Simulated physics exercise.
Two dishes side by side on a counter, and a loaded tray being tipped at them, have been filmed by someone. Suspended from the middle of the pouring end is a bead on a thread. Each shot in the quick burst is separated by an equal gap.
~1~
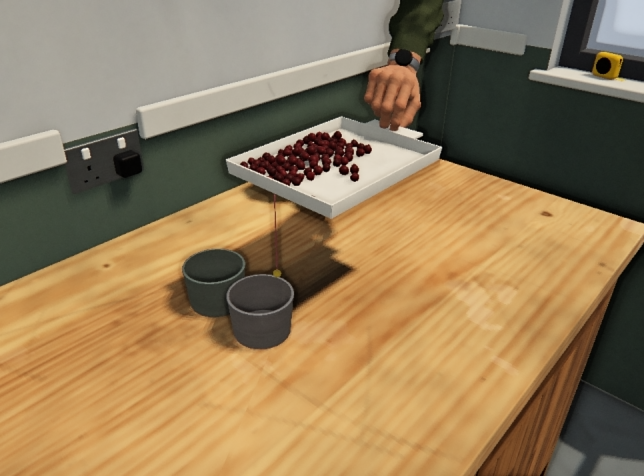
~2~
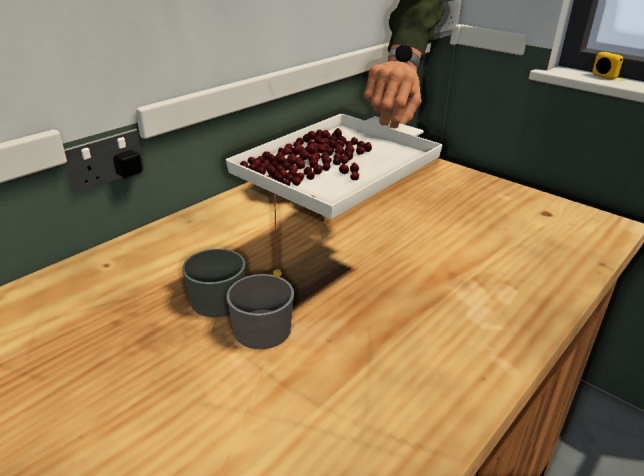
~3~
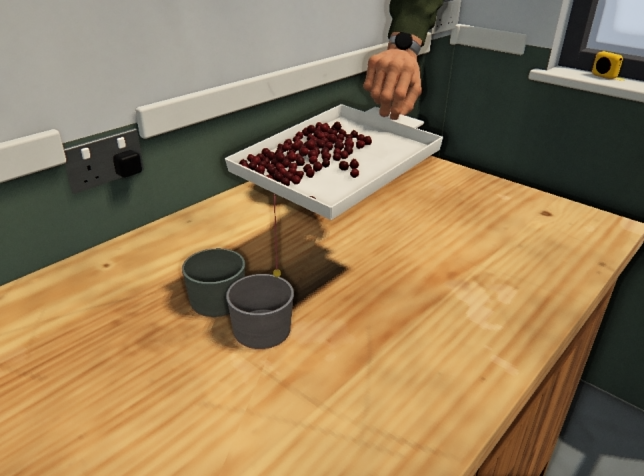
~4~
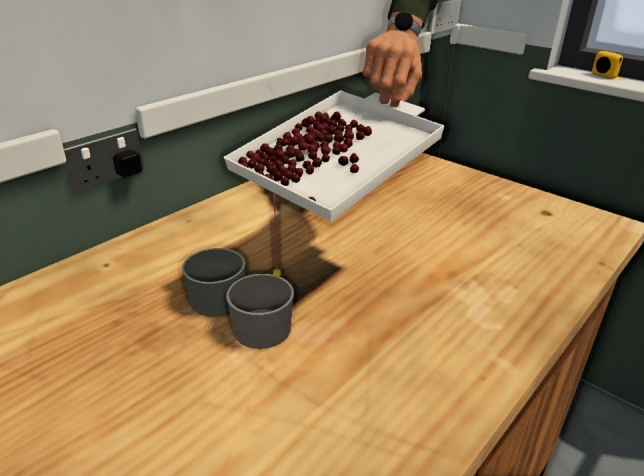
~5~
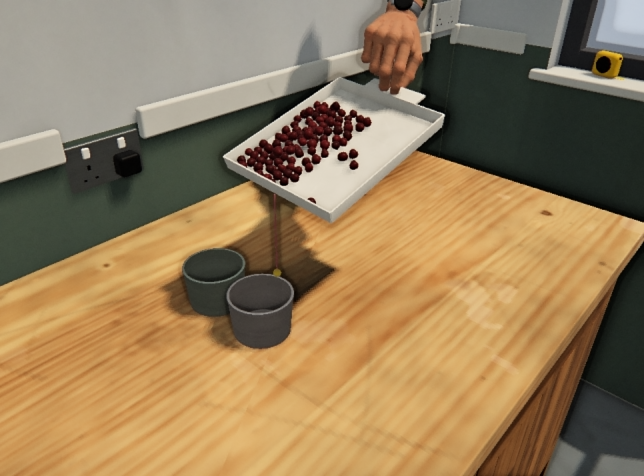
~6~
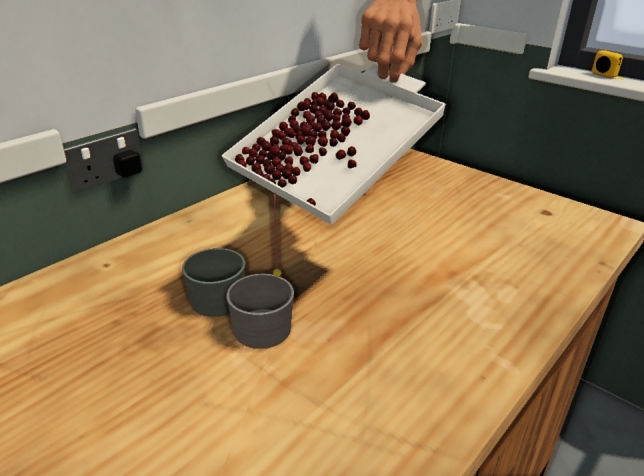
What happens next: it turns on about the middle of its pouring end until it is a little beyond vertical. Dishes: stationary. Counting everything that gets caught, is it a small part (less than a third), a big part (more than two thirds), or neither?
A small part.
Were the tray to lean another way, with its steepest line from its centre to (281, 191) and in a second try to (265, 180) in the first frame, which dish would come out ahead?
The first tilt favours the right-side dish and the second favours the left-side dish.
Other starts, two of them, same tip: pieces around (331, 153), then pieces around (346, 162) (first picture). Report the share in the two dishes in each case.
Around 10 percent the first time, around 20 percent the second.
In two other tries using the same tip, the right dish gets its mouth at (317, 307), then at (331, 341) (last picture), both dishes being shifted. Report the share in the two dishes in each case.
Around 30 and around 50 per cent, in that order.
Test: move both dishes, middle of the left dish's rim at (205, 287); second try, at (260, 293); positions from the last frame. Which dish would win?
With the first placement it's the one to the right, with the second it's the one to the right.
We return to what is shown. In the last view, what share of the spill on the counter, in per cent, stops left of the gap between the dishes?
Roughly 40 percent.
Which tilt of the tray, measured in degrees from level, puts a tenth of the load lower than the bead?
About 115° of tilt.
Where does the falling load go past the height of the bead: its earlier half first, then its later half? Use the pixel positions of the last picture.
Around (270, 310) at first; around (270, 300) after that.
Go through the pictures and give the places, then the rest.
In the first frame, corners of the pouring end (228, 160) and (332, 204), level; middle of the load (305, 157), dried cherries; left dish (192, 293); right dish (237, 324); bead on its thread (277, 273).
In the second frame, corners of the pouring end (228, 159) and (332, 204), level; middle of the load (305, 156).
In the third frame, corners of the pouring end (227, 158) and (331, 206), tipped barely, lowest at the right corner; middle of the load (304, 152).
In the fourth frame, corners of the pouring end (226, 157) and (330, 208), tipped a little, lowest at the right corner; middle of the load (303, 146).
In the fifth frame, corners of the pouring end (225, 156) and (330, 211), tipped clearly, lowest at the right corner; middle of the load (302, 140).
In the sixth frame, corners of the pouring end (224, 155) and (330, 214), tipped clearly, lowest at the right corner; middle of the load (301, 136), roughly a quarter on the move; left dish (192, 292); right dish (237, 323).
Just after the last frame, tray tipped steeply; almost all on the tray; just a few in the air.
A moment on, tray tipped past a quarter turn; almost all on the tray; just a few in the right dish; just a few outside both; just a few in the air.
Further on, tray tipped past a quarter turn; roughly a quarter in the right dish; the larger part outside both.
When it is over, tray tipped past a quarter turn; roughly a quarter in the right dish; not one in the left dish; the larger part outside both.
